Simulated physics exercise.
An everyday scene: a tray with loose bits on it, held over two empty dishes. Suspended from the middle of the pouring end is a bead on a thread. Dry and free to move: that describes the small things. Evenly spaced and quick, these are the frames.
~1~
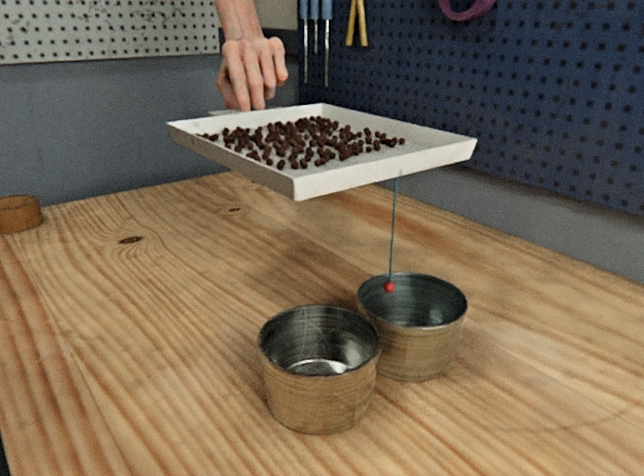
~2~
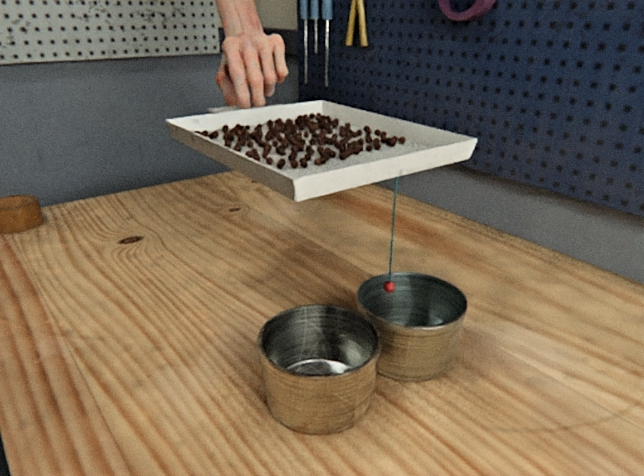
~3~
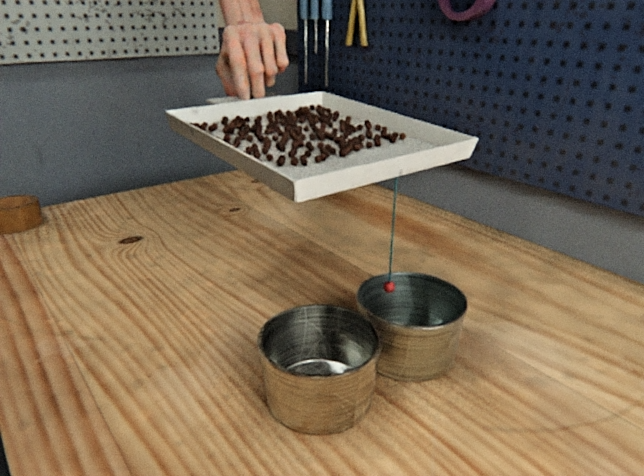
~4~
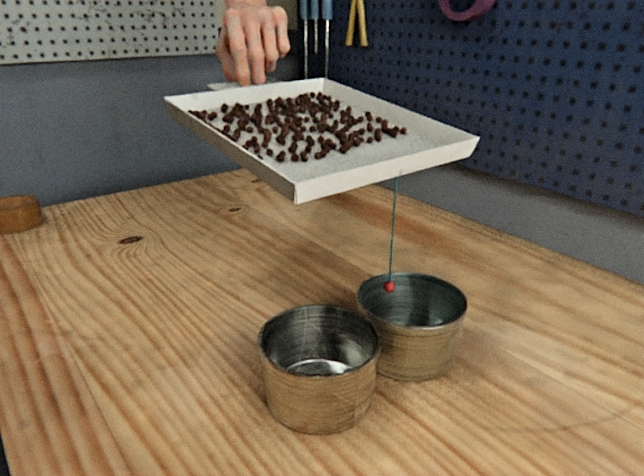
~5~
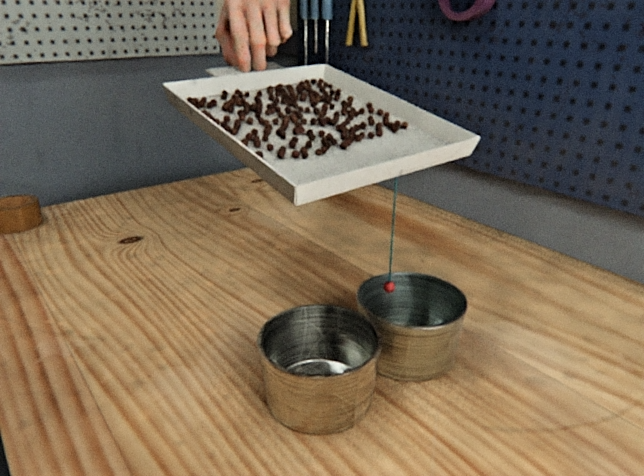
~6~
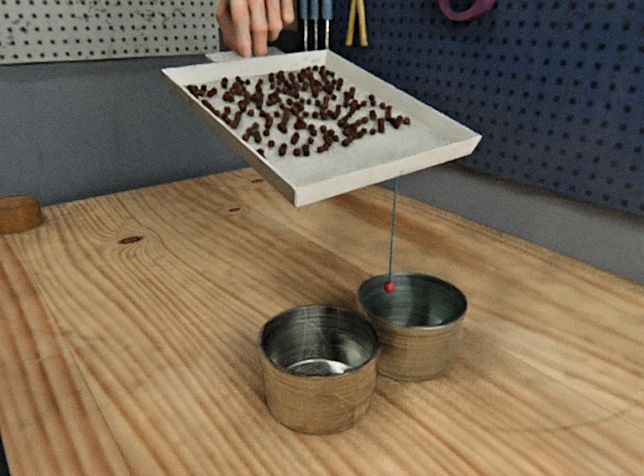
Above two empty dishes on a wooden table, a hand gradually tilts a tray of berries.
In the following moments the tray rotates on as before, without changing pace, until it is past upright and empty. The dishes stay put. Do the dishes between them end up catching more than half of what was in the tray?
The catch is going to exceed what is lost.
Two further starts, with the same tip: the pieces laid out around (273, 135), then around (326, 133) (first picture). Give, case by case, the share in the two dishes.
Roughly 80 per cent, then roughly 50 per cent.
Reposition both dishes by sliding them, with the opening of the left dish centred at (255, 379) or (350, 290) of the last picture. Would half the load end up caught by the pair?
In turn: Most of it; not half.
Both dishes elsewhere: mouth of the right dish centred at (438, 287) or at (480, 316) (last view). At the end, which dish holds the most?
At place one the left of the pair; at place two the left of the pair.
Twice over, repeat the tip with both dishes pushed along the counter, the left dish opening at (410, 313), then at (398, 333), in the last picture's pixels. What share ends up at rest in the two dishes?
In order: 30 percent and 60 percent.
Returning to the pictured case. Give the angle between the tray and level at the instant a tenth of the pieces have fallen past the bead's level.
Close to 80° of tilt at that moment.
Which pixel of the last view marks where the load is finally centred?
Resting centre, last frame: Roughly (345, 403).
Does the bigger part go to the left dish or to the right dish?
It's the left side.
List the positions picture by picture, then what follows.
Corners of the pouring end at (296, 176) and (471, 139), level; middle of the load at (294, 139), allspice berries; left dish at (358, 393); right dish at (450, 344); bead on its thread at (389, 287), in the first picture.
Corners of the pouring end at (296, 177) and (472, 139), level; middle of the load at (294, 137), in the second picture.
Corners of the pouring end at (296, 178) and (472, 138), tipped barely, lowest at the left corner; middle of the load at (294, 131), in the third picture.
Corners of the pouring end at (297, 181) and (473, 137), tipped a little, lowest at the left corner; middle of the load at (295, 122), in the fourth picture.
Corners of the pouring end at (297, 183) and (475, 136), tipped a little, lowest at the left corner; middle of the load at (295, 113), in the fifth picture.
Corners of the pouring end at (298, 186) and (476, 135), tipped clearly, lowest at the left corner; middle of the load at (297, 105); left dish at (358, 393); right dish at (450, 344), in the sixth picture.
Soon after the last picture, tray tipped steeply; nearly all on the tray; a stray few in the left dish; a stray few outside both; a stray few in the air.
A little later, tray tipped past a quarter turn; about half on the tray; a small part in the left dish; a stray few in the right dish; a small part outside both; about a quarter in the air.
Later still, tray tipped past a quarter turn; about half in the left dish; a small part in the right dish; about a third outside both.
At rest, tray tipped past a quarter turn; about half in the left dish; a small part in the right dish; about a third outside both.
